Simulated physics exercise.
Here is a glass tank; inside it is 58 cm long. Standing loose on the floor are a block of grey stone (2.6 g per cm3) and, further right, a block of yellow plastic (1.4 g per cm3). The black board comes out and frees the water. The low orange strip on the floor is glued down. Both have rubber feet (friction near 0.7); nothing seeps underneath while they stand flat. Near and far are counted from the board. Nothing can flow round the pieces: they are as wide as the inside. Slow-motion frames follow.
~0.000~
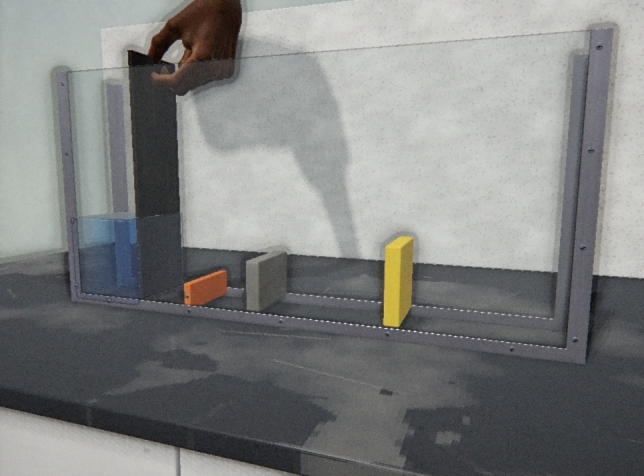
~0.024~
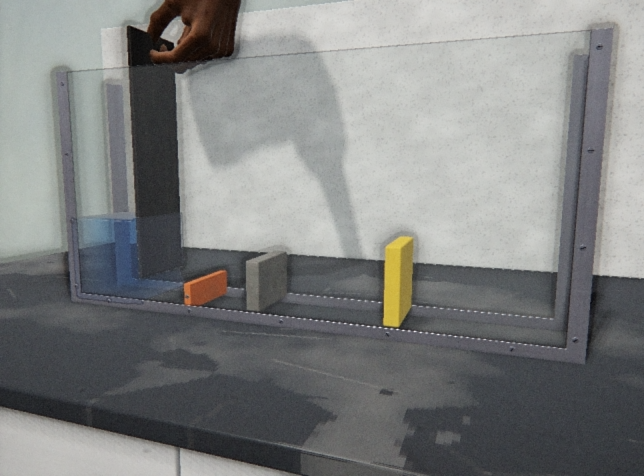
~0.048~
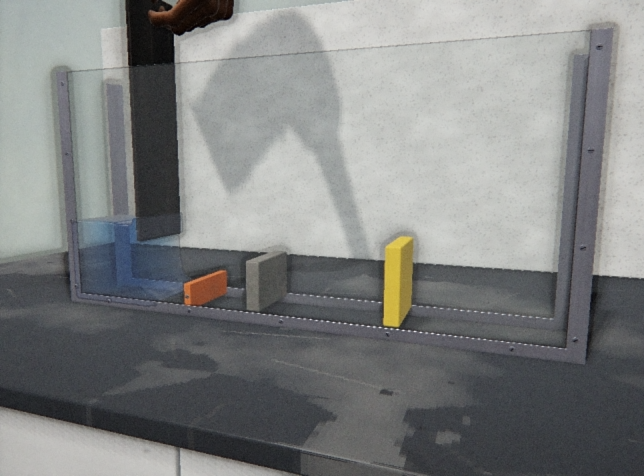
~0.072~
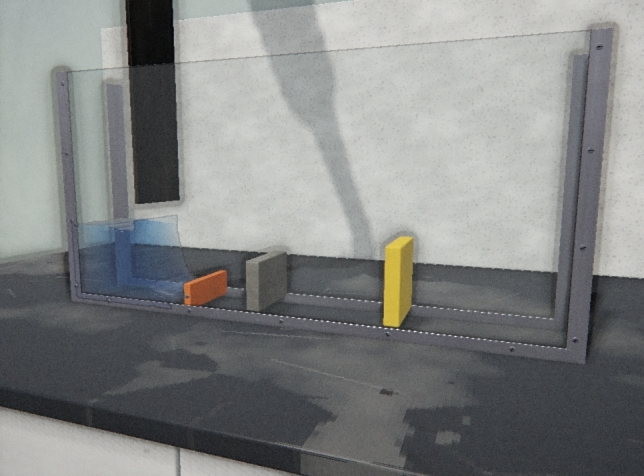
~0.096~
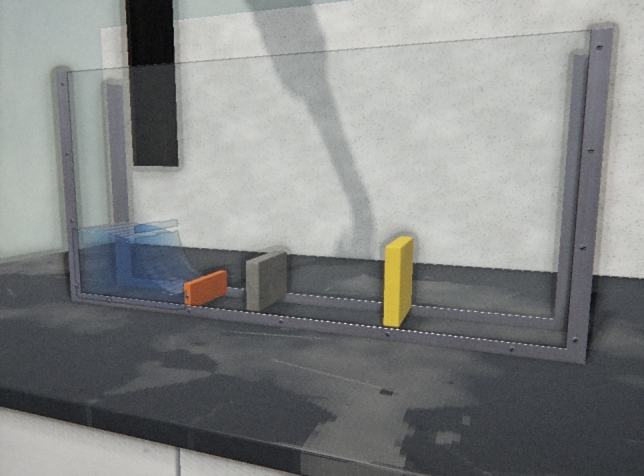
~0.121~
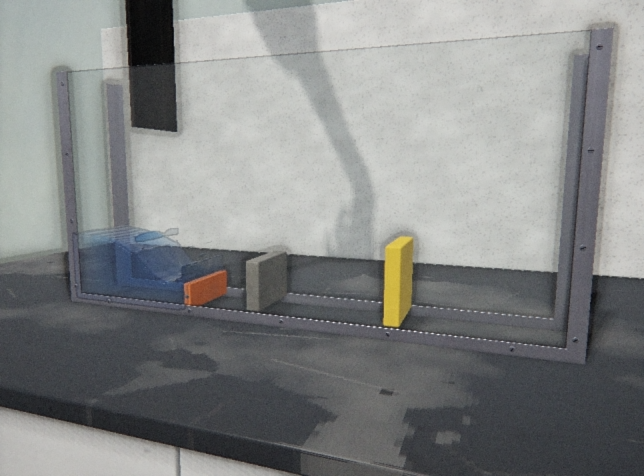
We see a hand lift a black board out of a glass tank, freeing blue water at the left, which slumps and spreads rightward to a low orange block, while the grey and yellow blocks further right stay still.
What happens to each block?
The first block is knocked flat, the second remains upright.
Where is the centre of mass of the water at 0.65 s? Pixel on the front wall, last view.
At about (188, 293).
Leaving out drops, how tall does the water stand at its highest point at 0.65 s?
Roughly 3.0 cm up.
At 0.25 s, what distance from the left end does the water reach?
Roughly 26 cm out.
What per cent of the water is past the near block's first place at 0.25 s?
About 2 per cent.
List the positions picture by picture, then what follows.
The surface at the left wall is at (83, 219); the front along the floor is at (138, 297); the board's lower edge is at (141, 298); the near block's top is at (251, 264); the far block's top is at (393, 251), in the first picture.
The surface at the left wall is at (83, 220); the front along the floor is at (145, 298); the board's lower edge is at (140, 277), in the second picture.
The surface at the left wall is at (83, 222); the front along the floor is at (157, 299); the board's lower edge is at (138, 240), in the third picture.
The surface at the left wall is at (83, 226); the front along the floor is at (172, 301); the board's lower edge is at (136, 203), in the fourth picture.
The surface at the left wall is at (84, 230); the front along the floor is at (184, 302); the board's lower edge is at (134, 164), in the fifth picture.
The surface at the left wall is at (84, 234); the front along the floor is at (184, 302); the board is clear; the near block's top is at (251, 264); the far block's top is at (393, 251), in the sixth picture.
Then, 0.25 s in, the front has run 26 cm from the left wall, the near block is upright and the far block is upright.
Then, 0.40 s in, the near block leans 21° and the far block is upright.
Then, 0.65 s in, the near block lies flat and the far block is upright.
Finally, the near block lies flat and the far block is upright; 0 per cent of the water is past where the far block first stood.
